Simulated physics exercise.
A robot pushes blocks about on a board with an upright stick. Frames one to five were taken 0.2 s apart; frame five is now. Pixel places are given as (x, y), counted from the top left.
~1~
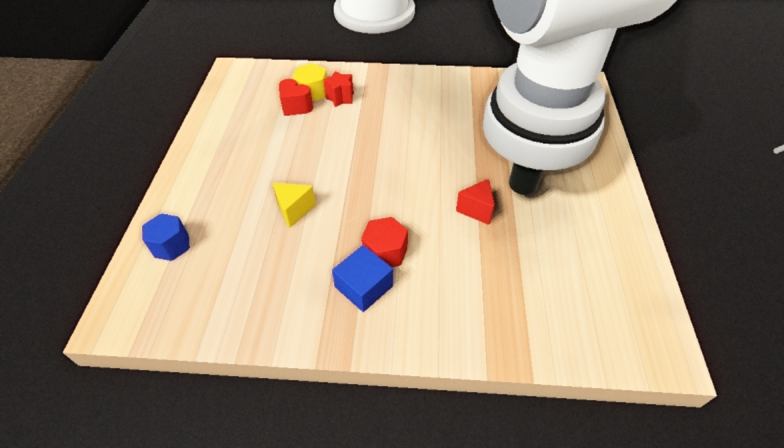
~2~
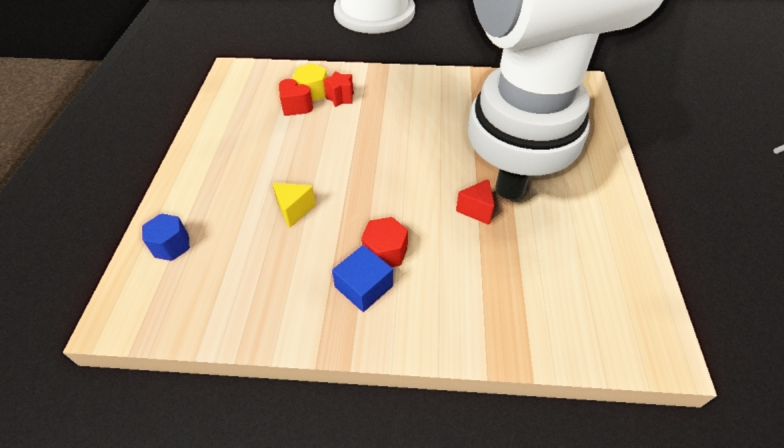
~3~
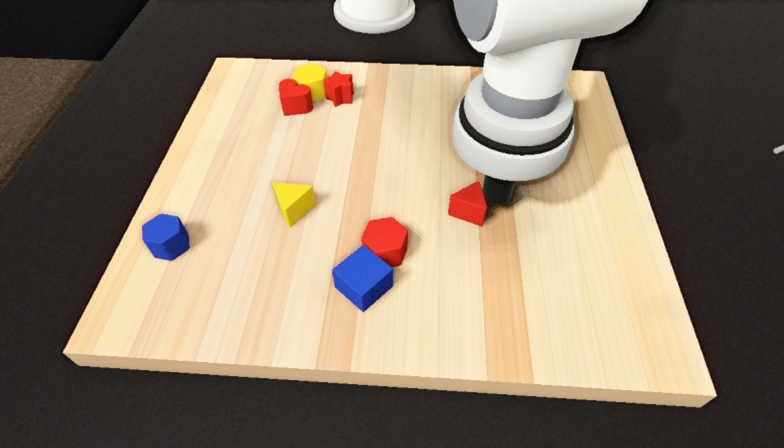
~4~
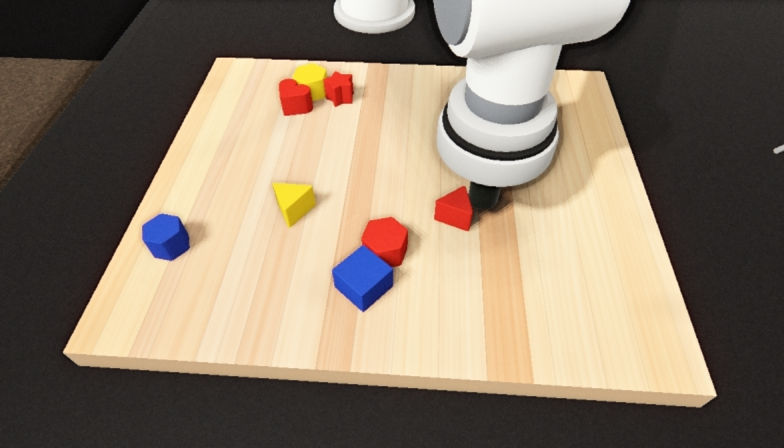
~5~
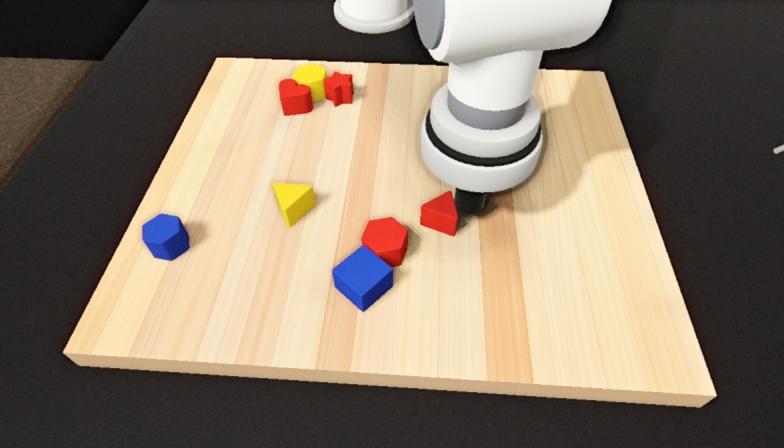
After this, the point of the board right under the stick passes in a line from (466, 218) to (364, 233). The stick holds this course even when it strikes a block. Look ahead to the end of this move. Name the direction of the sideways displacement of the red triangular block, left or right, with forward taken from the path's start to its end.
Well, taking the path from its start to its end as straight ahead, the red triangular block moves to the right.
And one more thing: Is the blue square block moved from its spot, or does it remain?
Somewhere new.
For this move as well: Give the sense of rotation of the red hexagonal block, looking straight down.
From above, the turn goes anticlockwise.
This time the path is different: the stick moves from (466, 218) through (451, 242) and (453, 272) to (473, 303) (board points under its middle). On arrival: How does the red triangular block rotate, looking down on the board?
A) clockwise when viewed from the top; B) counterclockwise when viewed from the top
The answer is A.
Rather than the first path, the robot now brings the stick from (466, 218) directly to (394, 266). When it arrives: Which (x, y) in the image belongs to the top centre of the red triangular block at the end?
Its top centre lands on (397, 210).
What follows on the original path. One third of the way, stick (433, 210); red triangular block (408, 211).
Two thirds of the way, stick (399, 215); red hexagonal block (375, 233), turned 25° anticlockwise; red triangular block (369, 204).
At the end, stick (363, 220); yellow triangular block not moved; blue square block (354, 280), turned 35° anticlockwise; red hexagonal block (349, 243), turned 40° anticlockwise; red triangular block (342, 201), turned 50° clockwise.
